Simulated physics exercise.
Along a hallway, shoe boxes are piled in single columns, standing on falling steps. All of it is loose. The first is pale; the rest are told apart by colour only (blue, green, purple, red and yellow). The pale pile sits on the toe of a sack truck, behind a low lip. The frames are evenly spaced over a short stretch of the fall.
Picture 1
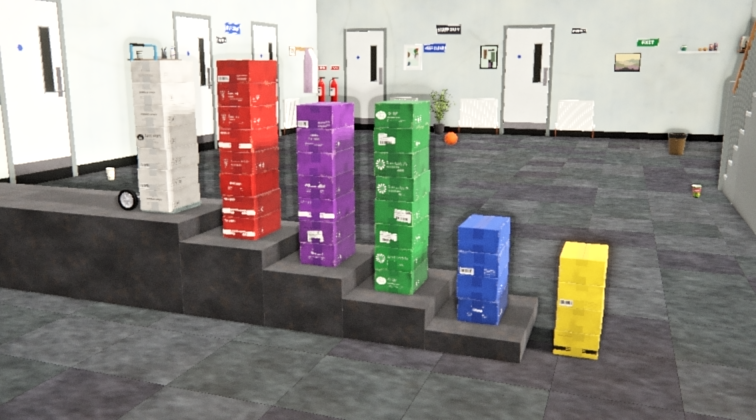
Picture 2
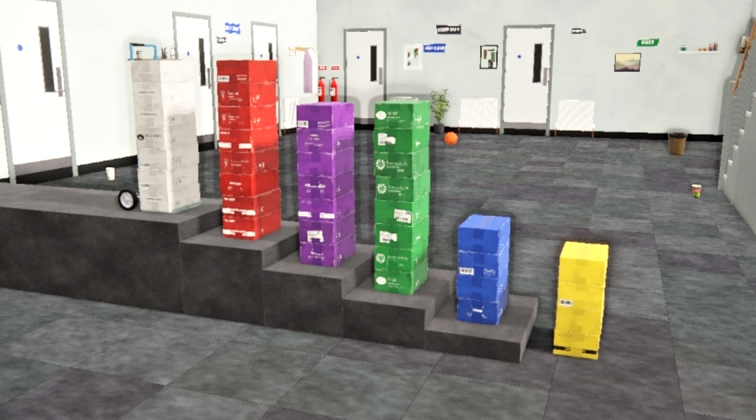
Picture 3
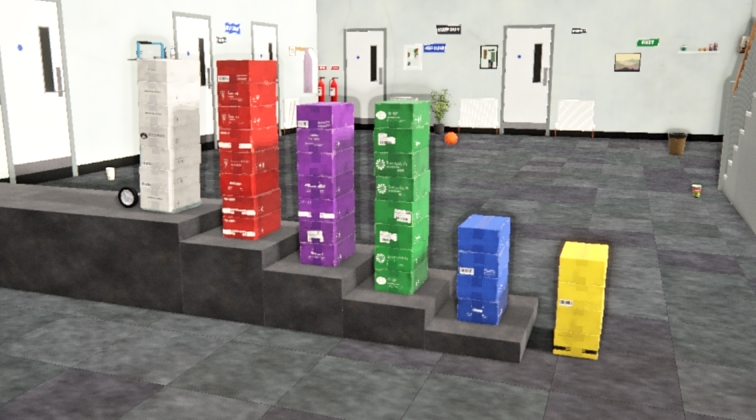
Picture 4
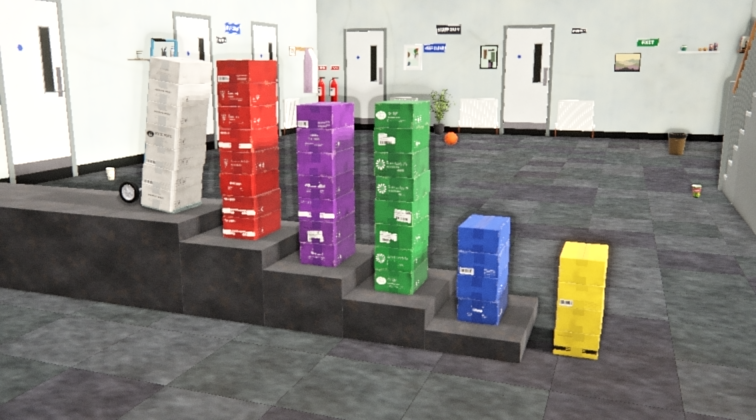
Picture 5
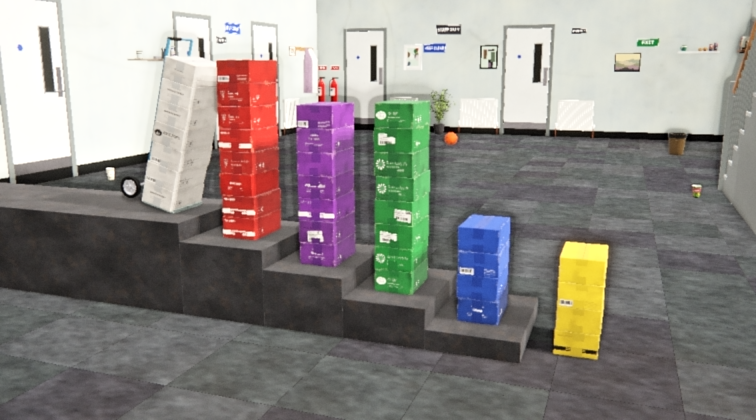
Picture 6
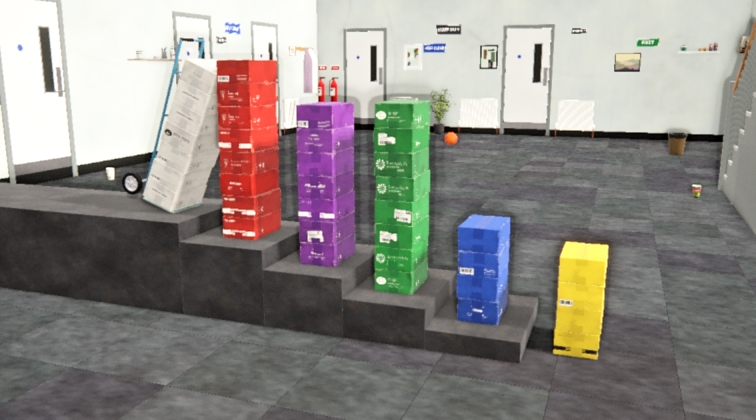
White column of boxes on a wheeled hand truck leaning gradually right toward a red stack, the other coloured columns standing still.
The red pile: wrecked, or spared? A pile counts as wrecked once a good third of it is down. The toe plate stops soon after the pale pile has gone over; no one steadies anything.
In the end the red column gets wrecked.
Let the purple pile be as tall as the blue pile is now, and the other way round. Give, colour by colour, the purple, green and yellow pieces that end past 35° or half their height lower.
Down at the end: Purple 4, green 7, yellow 4.
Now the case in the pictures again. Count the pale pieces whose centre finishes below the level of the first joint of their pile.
The count is 5.
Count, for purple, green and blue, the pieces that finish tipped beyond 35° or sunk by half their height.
Pile by pile, purple 7, green 8, blue 3.
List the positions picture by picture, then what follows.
In the first frame (places mark the middle of the side facing us), truck frame level; top red box (232, 71); top purple box (314, 117); the rest undisturbed.
Truck frame level; top red box (232, 71), in the second frame.
Truck frame rocked barely, top of the pale pile leaning barely; top red box (232, 71); the rest undisturbed, in the third frame.
Truck frame rocked a little, top of the pale pile leaning a little; top red box (232, 71); the rest undisturbed, in the fourth frame.
Truck frame (164, 72) rocked clearly, top of the pale pile leaning clearly; top red box (232, 71); the rest undisturbed, in the fifth frame.
Truck frame (173, 72) rocked clearly, top of the pale pile leaning clearly; top red box (232, 71); top purple box (314, 117); the rest undisturbed, in the sixth frame.
Soon after the last picture, 7 of the pale pile down; 7 of the 8 red boxes down (7 of 31 in all colours); top red box leaning clearly, half its height lower; top purple box leaning clearly.
A little later, 7 of the pale pile down; 7 of the 8 red boxes down (22 of 31 in all colours); top red box leaning a little, some four heights lower; top green box on its side.
At rest, 7 of the pale pile down; 7 of the 8 red boxes down (28 of 31 in all colours); top red box on its side; top green box upside down.
